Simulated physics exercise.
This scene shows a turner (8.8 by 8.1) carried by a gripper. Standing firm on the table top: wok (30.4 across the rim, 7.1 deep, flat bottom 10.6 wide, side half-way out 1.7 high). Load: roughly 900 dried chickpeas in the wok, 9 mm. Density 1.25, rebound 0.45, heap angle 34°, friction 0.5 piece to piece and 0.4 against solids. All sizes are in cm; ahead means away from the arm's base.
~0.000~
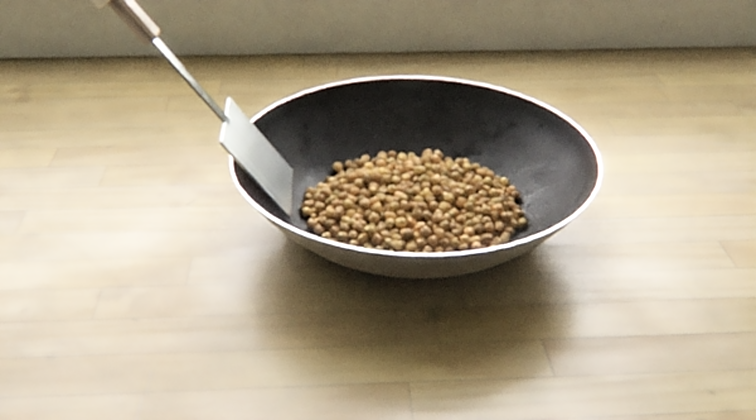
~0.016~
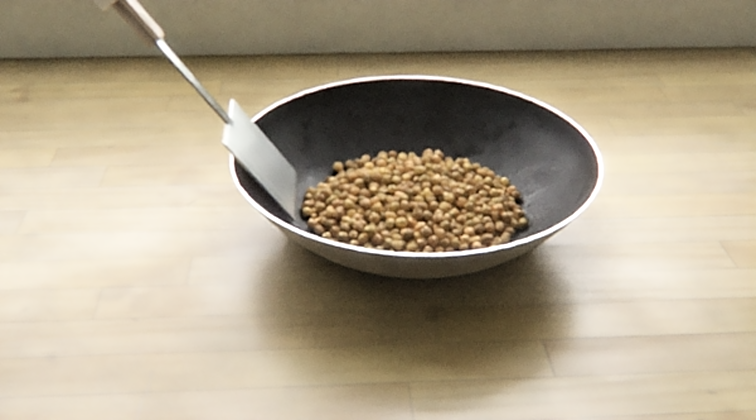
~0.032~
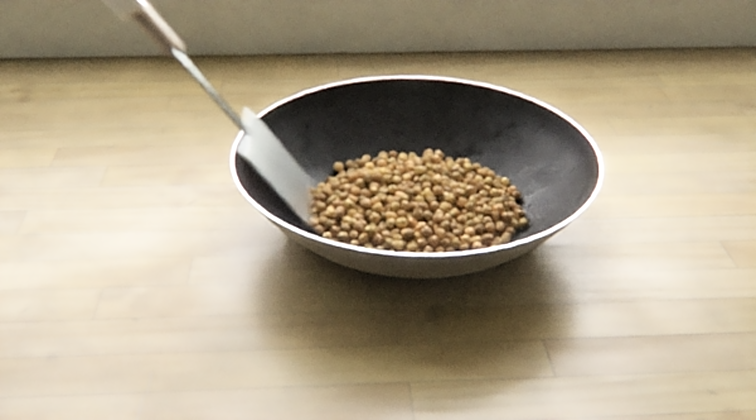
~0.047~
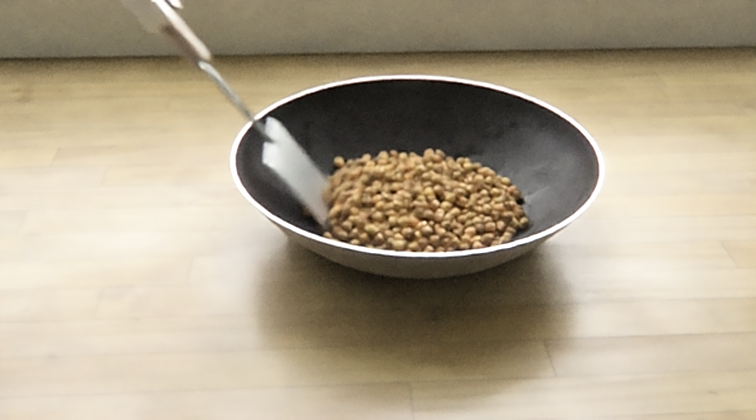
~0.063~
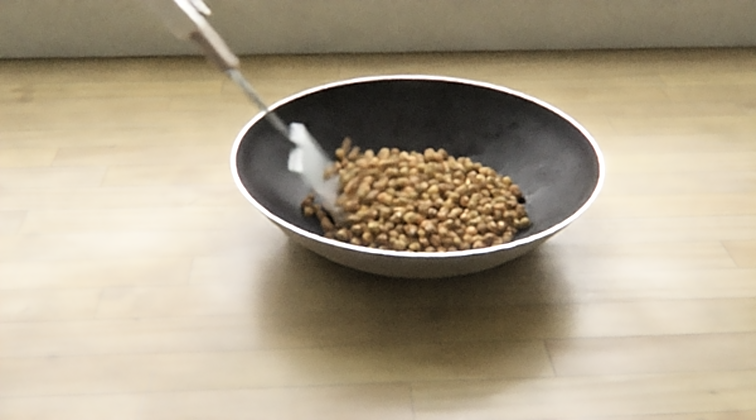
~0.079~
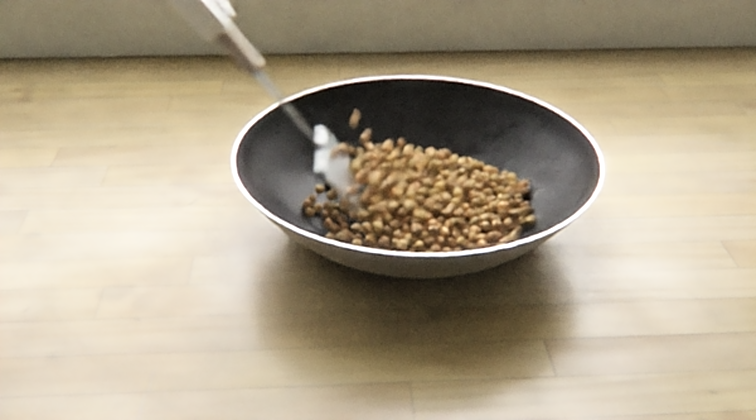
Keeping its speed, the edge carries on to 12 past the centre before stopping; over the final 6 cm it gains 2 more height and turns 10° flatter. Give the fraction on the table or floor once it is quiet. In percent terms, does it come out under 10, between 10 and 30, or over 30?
It comes out over 30 %.
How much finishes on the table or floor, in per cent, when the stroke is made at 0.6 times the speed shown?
I'd put it at about 30 per cent.
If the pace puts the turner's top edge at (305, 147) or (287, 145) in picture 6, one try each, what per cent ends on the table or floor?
Try one roughly 35 per cent; try two roughly 30 per cent.
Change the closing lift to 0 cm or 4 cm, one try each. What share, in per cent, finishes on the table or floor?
First try around 40 percent, second try around 35 percent.
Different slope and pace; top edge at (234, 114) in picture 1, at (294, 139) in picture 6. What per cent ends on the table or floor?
Roughly 30 percent ends up there.
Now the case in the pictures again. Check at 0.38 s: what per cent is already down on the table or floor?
My estimate is roughly 5 %.
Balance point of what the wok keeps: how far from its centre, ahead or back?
Roughly 2.5 cm ahead of the centre.
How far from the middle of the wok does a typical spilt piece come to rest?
It's around 50 cm.
After 0.12 s, sloping 55°, highest piece 11 above the table; 900 in the wok.
After 0.16 s, sloping 53°, highest piece 14 above the table; 898 in the wok, 2 on the blade or in flight.
After 0.38 s, sloping 45°, highest piece 22 above the table; 556 in the wok, 32 on the table or floor, 312 on the blade or in flight.
After 1.43 s, sloping 45°, highest piece 4 above the table; 556 in the wok, 344 on the table or floor.
In the end, 556 in the wok, 344 on the table or floor. That is 38 % on the table or floor.
